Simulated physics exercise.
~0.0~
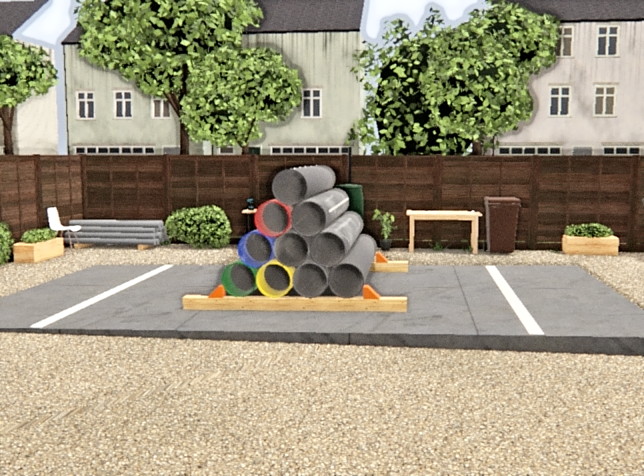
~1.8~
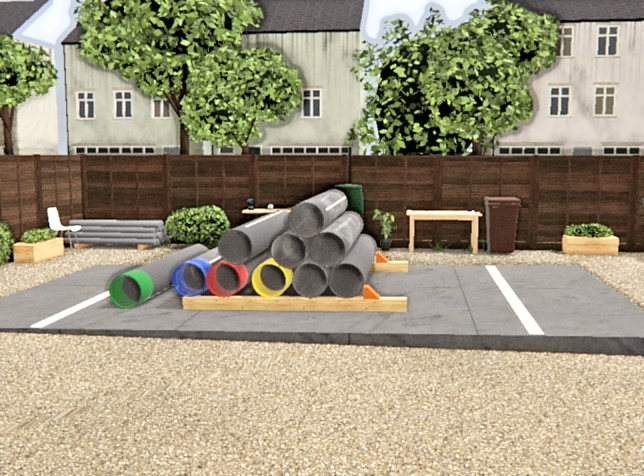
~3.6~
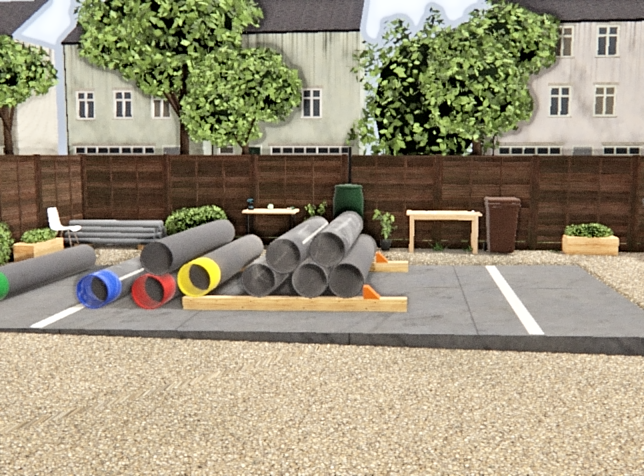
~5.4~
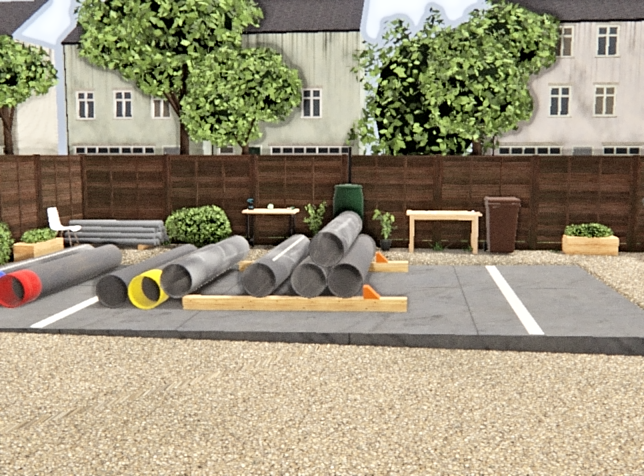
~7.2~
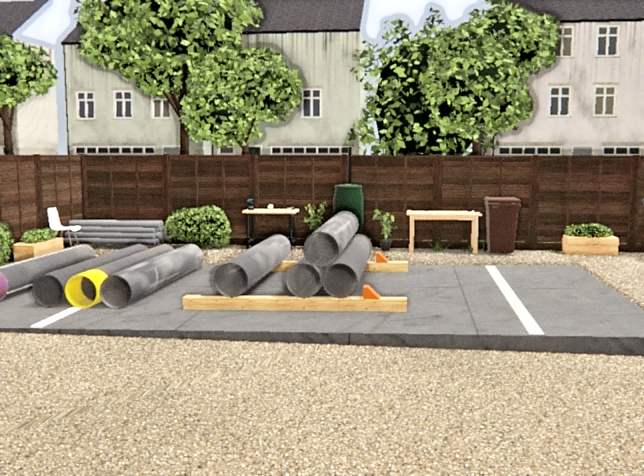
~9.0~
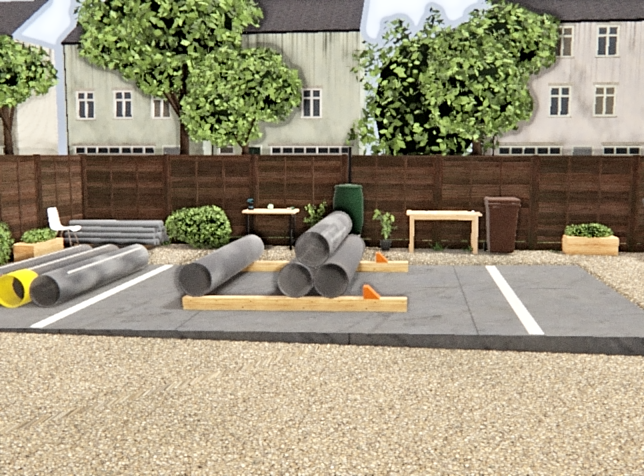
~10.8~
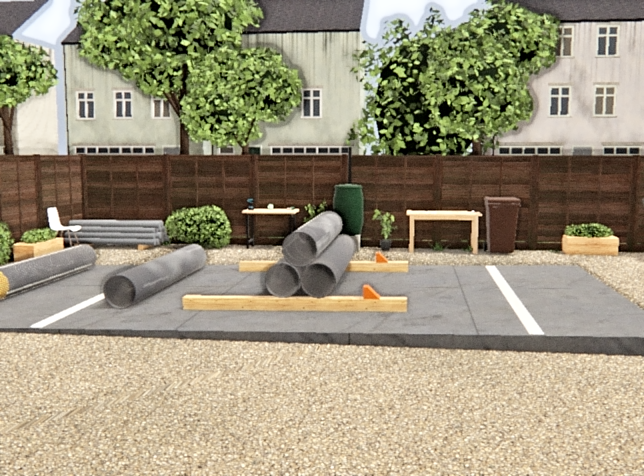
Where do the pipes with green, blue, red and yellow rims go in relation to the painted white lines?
All four roll off to the left and pass the left white line, with the yellow-rimmed one crossing last.
Stacked pipes collapsing leftward and rolling off timber bearers across a white line, leaving three piled beside the right-hand wedge.
